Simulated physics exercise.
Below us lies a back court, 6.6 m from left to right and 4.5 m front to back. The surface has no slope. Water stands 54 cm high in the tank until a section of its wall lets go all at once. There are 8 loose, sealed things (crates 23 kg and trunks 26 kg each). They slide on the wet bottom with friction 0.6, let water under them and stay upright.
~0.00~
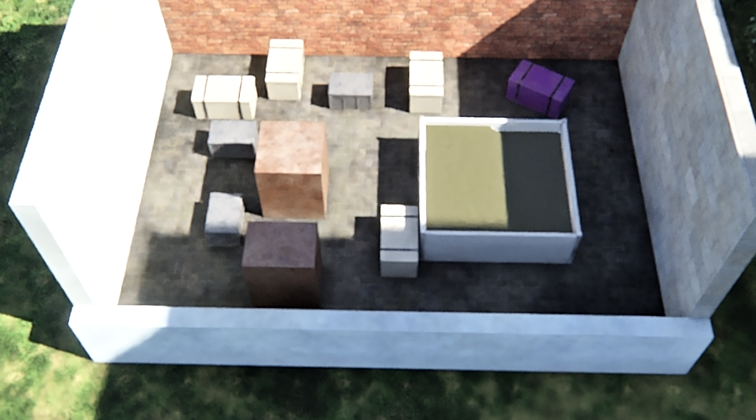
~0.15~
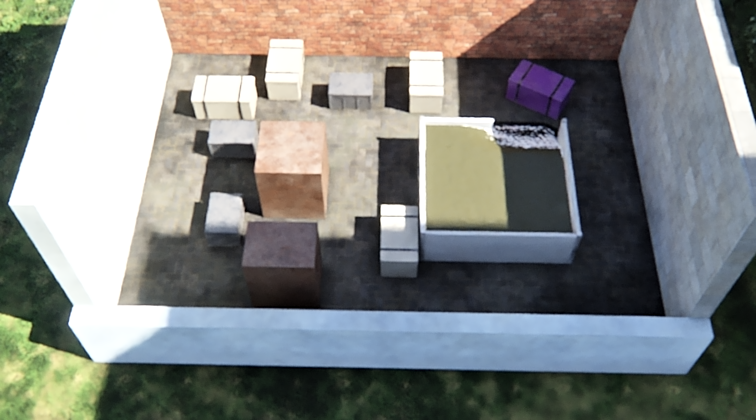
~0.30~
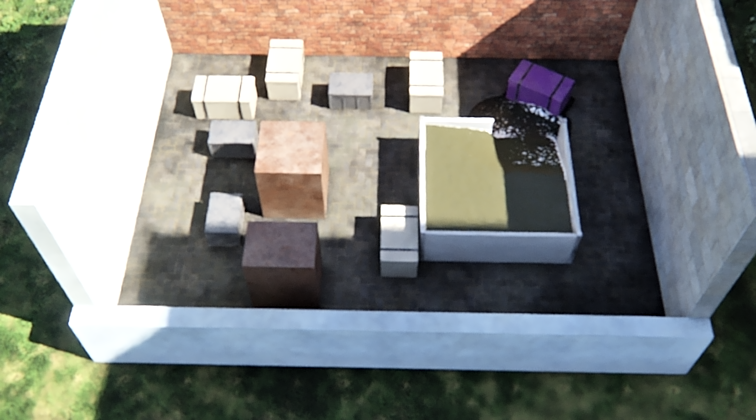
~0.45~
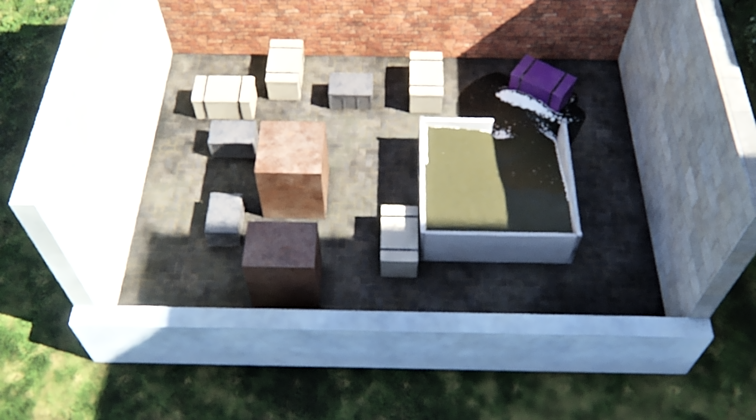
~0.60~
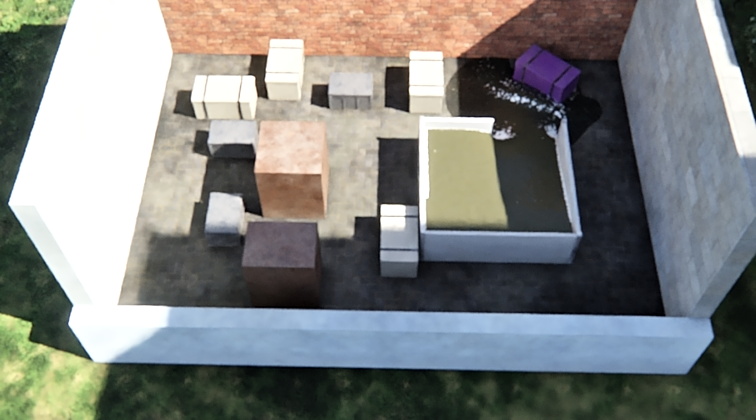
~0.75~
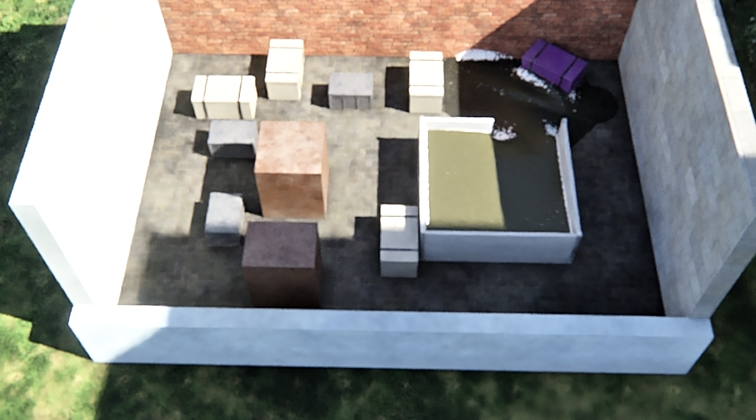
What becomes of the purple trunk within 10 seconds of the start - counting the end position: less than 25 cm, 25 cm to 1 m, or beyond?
The purple trunk gets carried off.
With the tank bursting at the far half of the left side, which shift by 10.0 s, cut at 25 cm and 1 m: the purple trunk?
Then the purple trunk stays put.
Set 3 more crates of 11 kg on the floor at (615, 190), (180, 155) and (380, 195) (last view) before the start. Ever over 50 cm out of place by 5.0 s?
In turn: More, short of it, short of it.
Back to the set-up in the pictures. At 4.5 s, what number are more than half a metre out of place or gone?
3 of them.
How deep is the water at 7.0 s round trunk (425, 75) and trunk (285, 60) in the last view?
About 5 and 9 cm.
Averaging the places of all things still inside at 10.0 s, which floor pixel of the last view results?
Near (298, 180).
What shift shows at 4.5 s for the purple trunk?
About 250 cm.
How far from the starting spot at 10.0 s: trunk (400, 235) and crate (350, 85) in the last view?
In turn: 0 cm, 10 cm.
After 2.0 s the purple trunk is near (594, 52), 0.8 m from its start, afloat; 1 afloat.
After 4.5 s the purple trunk is near (615, 231), 2.6 m from its start, aground; 0 afloat.
After 7.0 s the purple trunk is near (531, 303), 3.5 m from its start, aground; 0 afloat.
After 10.0 s the purple trunk is near (391, 298), 4.0 m from its start, afloat; 1 afloat.
